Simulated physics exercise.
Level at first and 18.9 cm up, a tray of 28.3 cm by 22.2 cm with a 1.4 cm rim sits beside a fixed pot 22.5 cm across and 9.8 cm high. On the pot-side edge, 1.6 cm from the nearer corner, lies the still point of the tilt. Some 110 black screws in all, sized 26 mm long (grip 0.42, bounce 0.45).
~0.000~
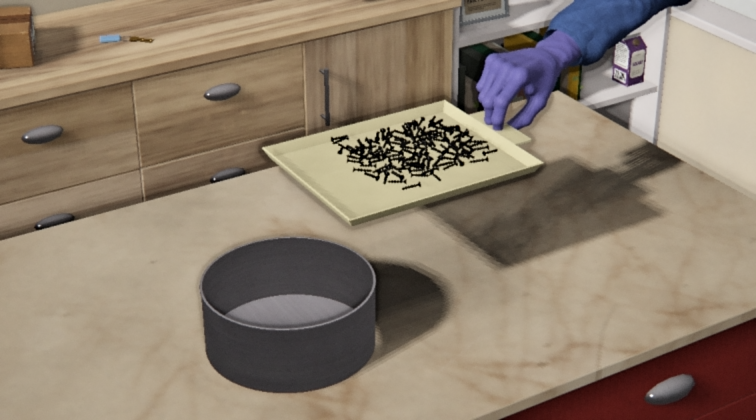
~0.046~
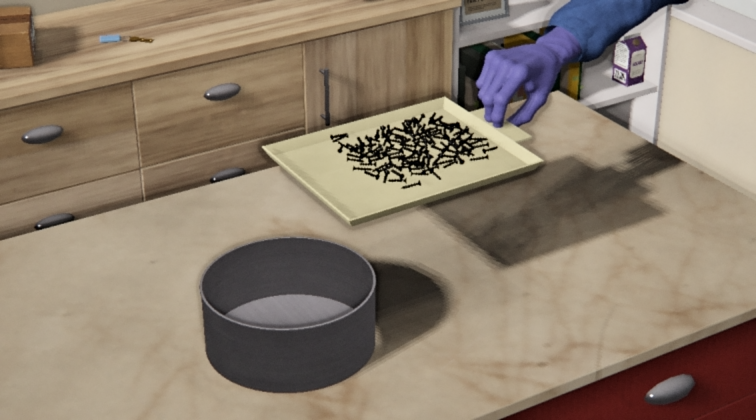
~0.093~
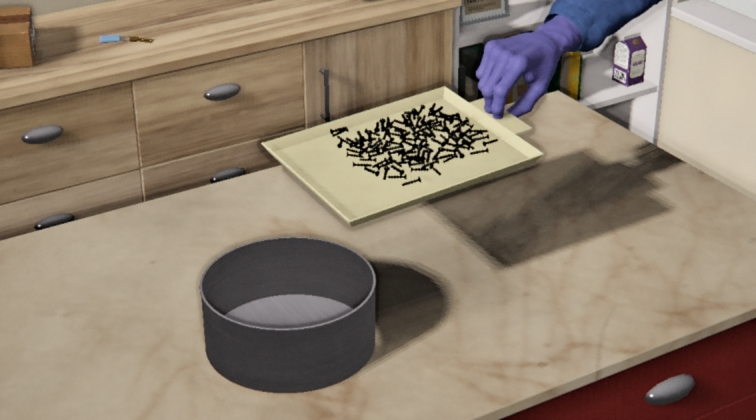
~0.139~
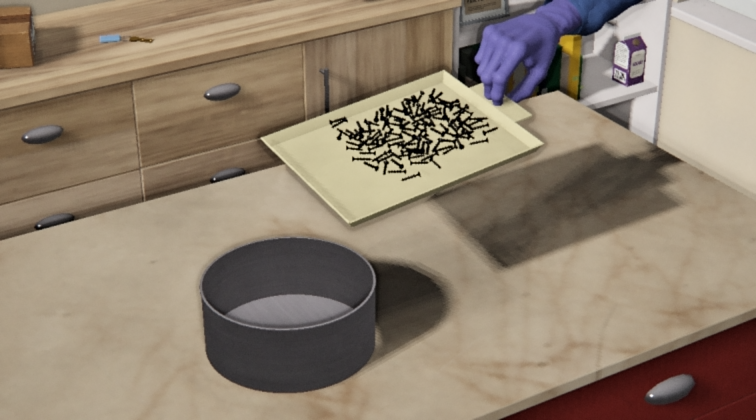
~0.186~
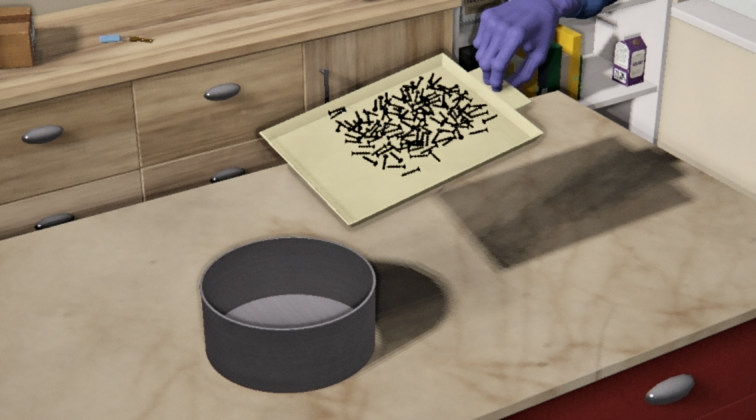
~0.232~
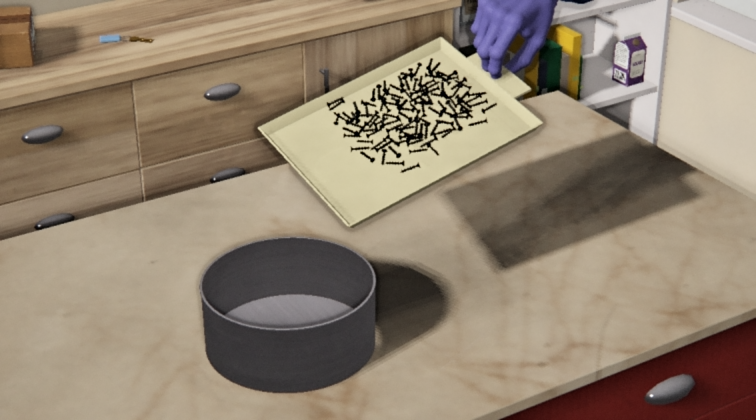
The clip opens with a purple-gloved hand holding a pale yellow tray of scattered black screws, level above a marble-patterned counter, behind a dark round pot. The hand then raises the far side, tilting the tray moderately toward the pot, while the screws stay spread in a loose pile.
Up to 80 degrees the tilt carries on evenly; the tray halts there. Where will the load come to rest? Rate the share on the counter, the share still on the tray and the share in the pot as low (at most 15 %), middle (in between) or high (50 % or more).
Counter - middle; tray - low; pot - high.
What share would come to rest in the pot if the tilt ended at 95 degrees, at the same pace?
75 %.
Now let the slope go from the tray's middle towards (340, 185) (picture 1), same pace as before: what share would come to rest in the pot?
The share comes to about 80 in a hundred.
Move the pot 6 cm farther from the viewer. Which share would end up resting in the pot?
With that change it comes to something like 5 in a hundred.
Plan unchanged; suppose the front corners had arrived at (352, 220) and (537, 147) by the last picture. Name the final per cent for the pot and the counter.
Split: Pot = 20, counter = 80.
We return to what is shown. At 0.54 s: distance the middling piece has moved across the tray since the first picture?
8 cm.
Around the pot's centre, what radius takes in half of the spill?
Some 24 centimetres.
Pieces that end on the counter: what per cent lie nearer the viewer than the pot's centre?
100 %.
Then, at 0.54 s, tilt 48 degrees; the tray holds 100 %, the pot 0 %.
After 0.74 s, tilt 68 degrees; the tray holds 35 %, the pot 5 %.
After 1.06 s, tilt 80 degrees; the tray holds 0 %, the pot 70 %.
By 1.9 s all is still; counter 30 %, tray 0 %, pot 70 %.
